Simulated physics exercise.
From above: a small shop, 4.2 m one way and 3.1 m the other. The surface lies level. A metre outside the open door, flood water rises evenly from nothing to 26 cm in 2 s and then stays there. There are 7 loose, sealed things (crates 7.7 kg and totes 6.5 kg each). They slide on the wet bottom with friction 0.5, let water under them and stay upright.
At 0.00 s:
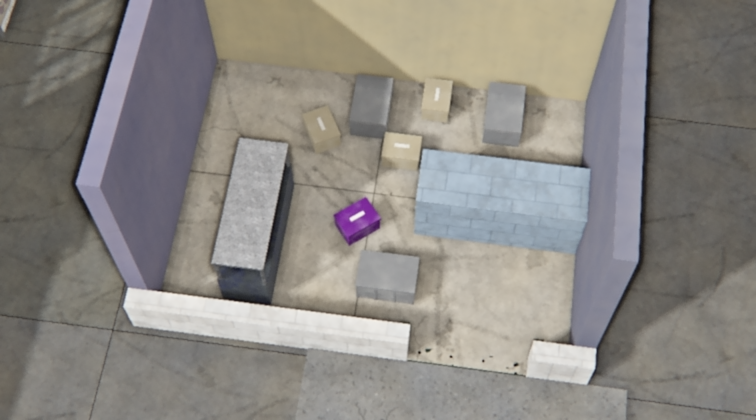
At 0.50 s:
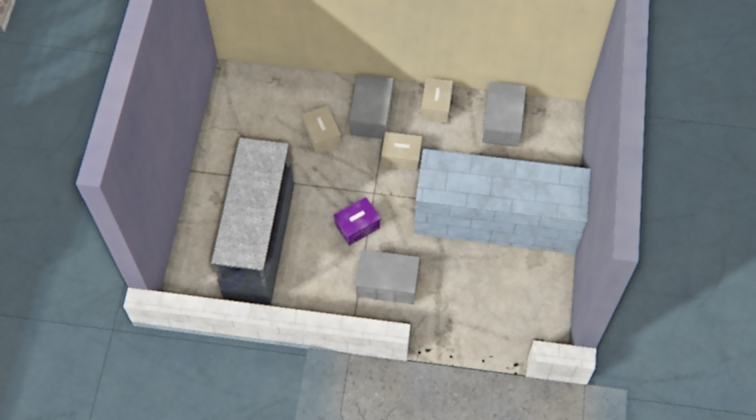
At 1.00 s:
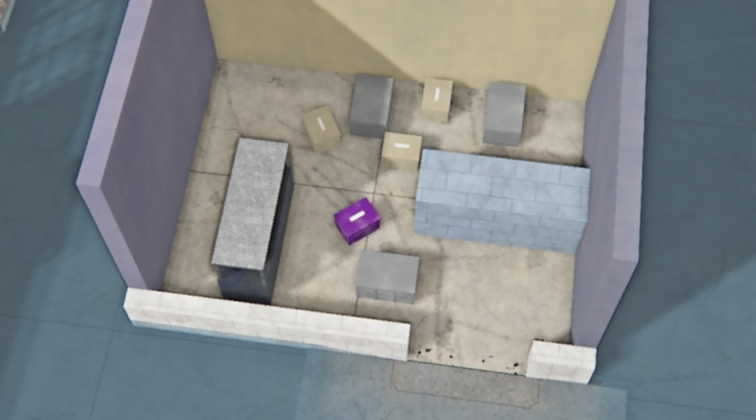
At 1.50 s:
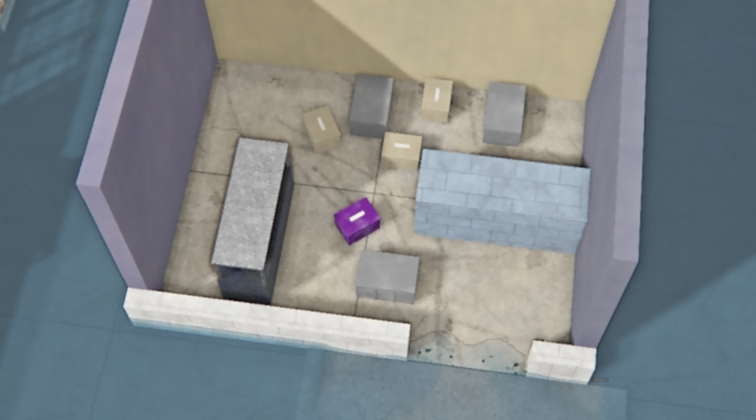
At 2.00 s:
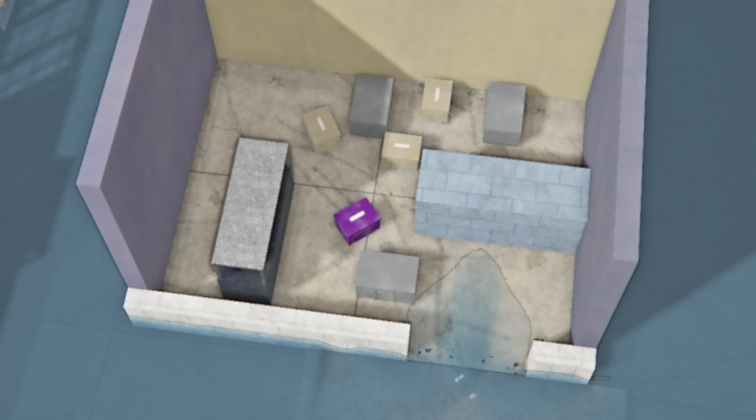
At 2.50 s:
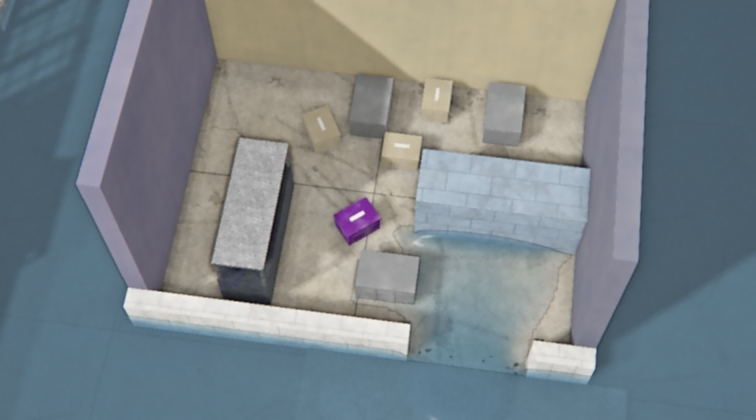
Water spreading across the grey ground around a small walled shop, then entering the doorway and fanning over the floor among motionless boxes.
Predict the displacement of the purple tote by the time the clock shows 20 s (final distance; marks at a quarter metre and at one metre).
The purple tote ends far away.
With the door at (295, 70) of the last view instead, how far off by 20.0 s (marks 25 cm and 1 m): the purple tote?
Then the purple tote ends far away.
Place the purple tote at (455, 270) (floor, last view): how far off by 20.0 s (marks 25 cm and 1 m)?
It gets carried off.
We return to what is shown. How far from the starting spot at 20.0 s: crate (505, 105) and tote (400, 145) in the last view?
In that order: 20 cm, 80 cm.
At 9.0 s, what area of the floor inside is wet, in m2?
About 11.0 m2.
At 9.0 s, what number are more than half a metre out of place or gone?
I count 6.
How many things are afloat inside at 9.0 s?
At that moment 5.
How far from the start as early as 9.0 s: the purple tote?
About 200 cm.
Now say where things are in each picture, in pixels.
The first frame shows the purple tote at (357, 217), on the bottom; 0.0 m2 under water; 0 of 7 have shifted.
The second frame shows the purple tote at (357, 217) rests on the ground; 0.0 m2 under water; 0 of 7 have shifted.
The third frame shows the purple tote at (357, 217), on the bottom; 0.0 m2 under water; 0 of 7 have shifted.
The fourth frame shows the purple tote at (357, 217) rests on the ground; 0.1 m2 under water; 0 of 7 have shifted.
The fifth frame shows the purple tote at (357, 217), on the bottom; water covers 0.9 m2; 0 of 7 have shifted.
The sixth frame shows the purple tote at (357, 217), on the bottom; water covers 1.7 m2; 0 of 7 have shifted.
After 4.0 s the purple tote is near (305, 165), 0.8 m from its start, aground; 0 afloat.
After 9.0 s the purple tote is near (194, 281), 1.8 m from its start, afloat; 5 afloat.
After 16.0 s the purple tote is near (186, 273), 1.8 m from its start, afloat; 7 afloat.
After 20.0 s the purple tote is near (194, 274), 1.8 m from its start, afloat; 7 afloat.
